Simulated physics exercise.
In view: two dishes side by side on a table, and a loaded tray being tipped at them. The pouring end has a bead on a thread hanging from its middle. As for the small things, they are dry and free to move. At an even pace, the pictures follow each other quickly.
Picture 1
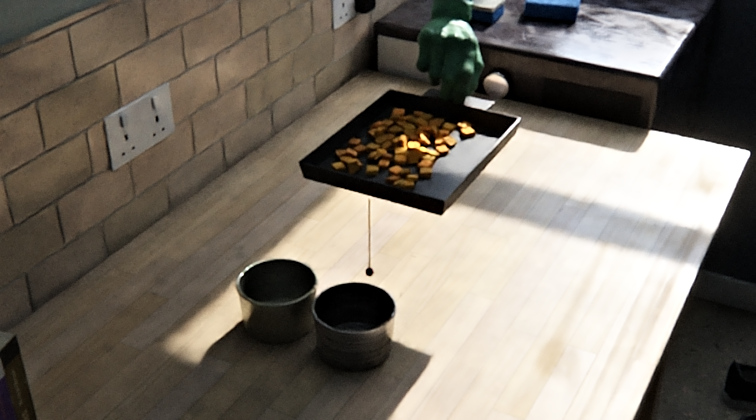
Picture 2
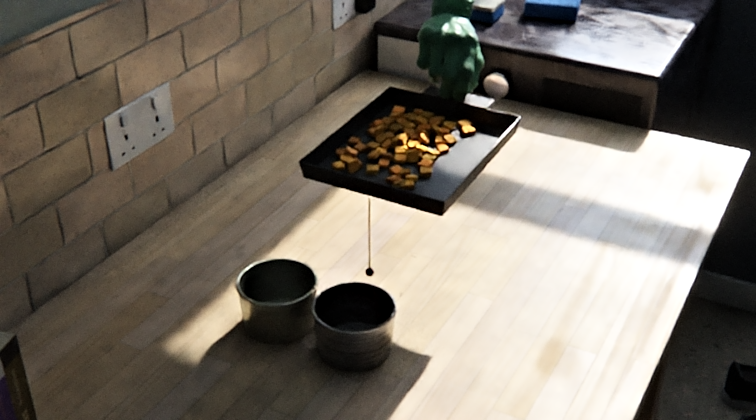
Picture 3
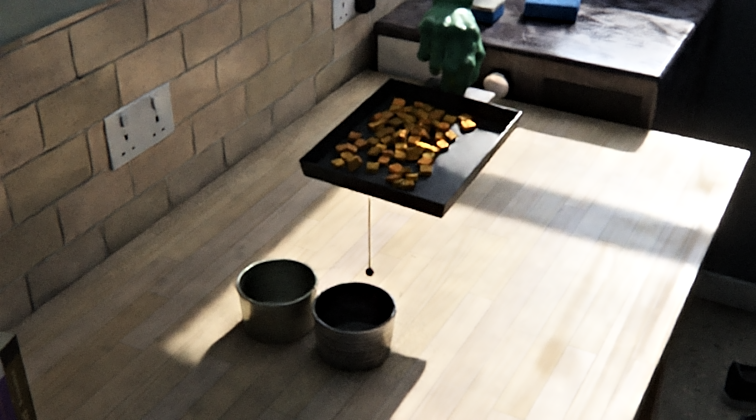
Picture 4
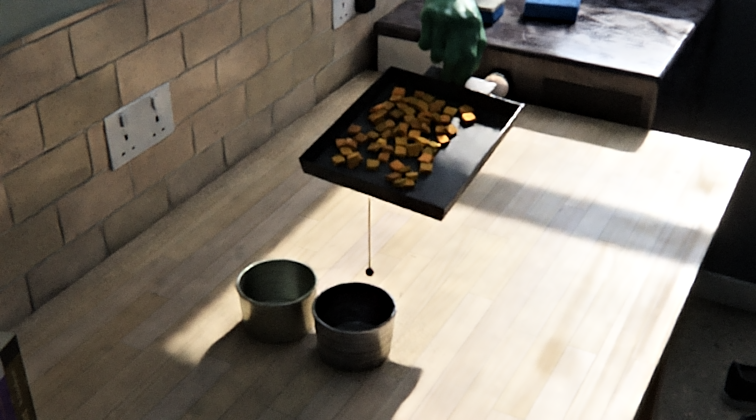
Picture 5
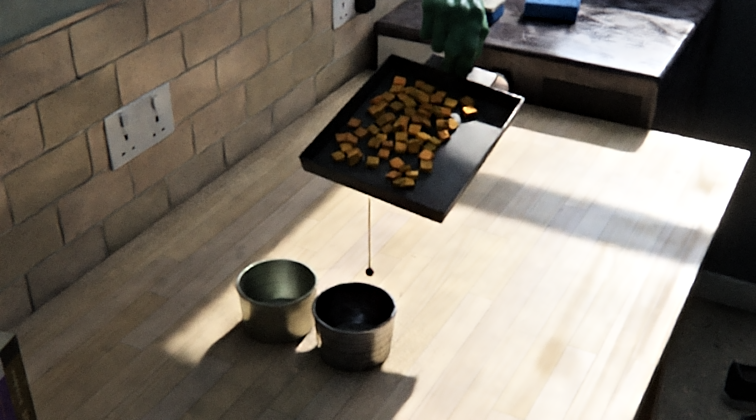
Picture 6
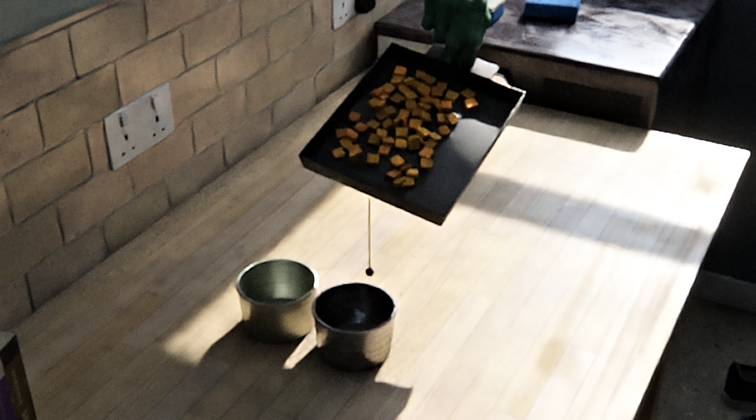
On a wooden counter, a green-gloved hand gradually tilts a dark tray of small orange pieces.
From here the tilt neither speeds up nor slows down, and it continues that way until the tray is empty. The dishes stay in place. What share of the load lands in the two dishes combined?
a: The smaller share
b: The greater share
Option a: The smaller share.
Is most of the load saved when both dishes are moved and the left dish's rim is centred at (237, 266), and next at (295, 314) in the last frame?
For the two tries in order: Not as much as half, not as much as half.
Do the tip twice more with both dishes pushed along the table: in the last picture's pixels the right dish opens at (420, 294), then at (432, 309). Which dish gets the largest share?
The first time it's the right member, the second time the right member.
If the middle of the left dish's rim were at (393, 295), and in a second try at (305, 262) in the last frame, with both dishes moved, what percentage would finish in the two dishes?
About 70 and 10 per cent respectively.
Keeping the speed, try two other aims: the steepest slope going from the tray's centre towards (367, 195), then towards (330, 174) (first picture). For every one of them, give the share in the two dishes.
Lab note: Try one about 80 %, try two about 30 %.
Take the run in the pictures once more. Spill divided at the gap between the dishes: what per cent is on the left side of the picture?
Roughly 0 %.
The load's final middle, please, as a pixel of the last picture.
Resting centre, last picture - approx. (436, 351).
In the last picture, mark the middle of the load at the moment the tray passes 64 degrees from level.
The middle of the pieces shows up near (430, 188).
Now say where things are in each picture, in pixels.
In the first frame, corners of the pouring end (303, 161) and (442, 198), level; middle of the load (403, 143), small crackers; left dish (256, 318); right dish (334, 346); bead on its thread (370, 272).
In the second frame, corners of the pouring end (303, 161) and (442, 199), level; middle of the load (403, 142).
In the third frame, corners of the pouring end (303, 159) and (442, 202), tipped barely, lowest at the right corner; middle of the load (404, 138).
In the fourth frame, corners of the pouring end (303, 157) and (443, 206), tipped a little, lowest at the right corner; middle of the load (404, 132).
In the fifth frame, corners of the pouring end (303, 156) and (443, 210), tipped a little, lowest at the right corner; middle of the load (404, 126).
In the sixth frame, corners of the pouring end (303, 154) and (443, 214), tipped clearly, lowest at the right corner; middle of the load (405, 121); left dish (256, 318); right dish (334, 346).
Just after the last frame, tray tipped steeply; every one on the tray.
A moment on, tray tipped past a quarter turn; roughly two thirds on the tray; roughly a quarter outside both; about a tenth in the air.
Further on, tray tipped past a quarter turn; about a tenth in the right dish; almost all outside both.
When it is over, tray tipped past a quarter turn; about a tenth in the right dish; not one in the left dish; almost all outside both.
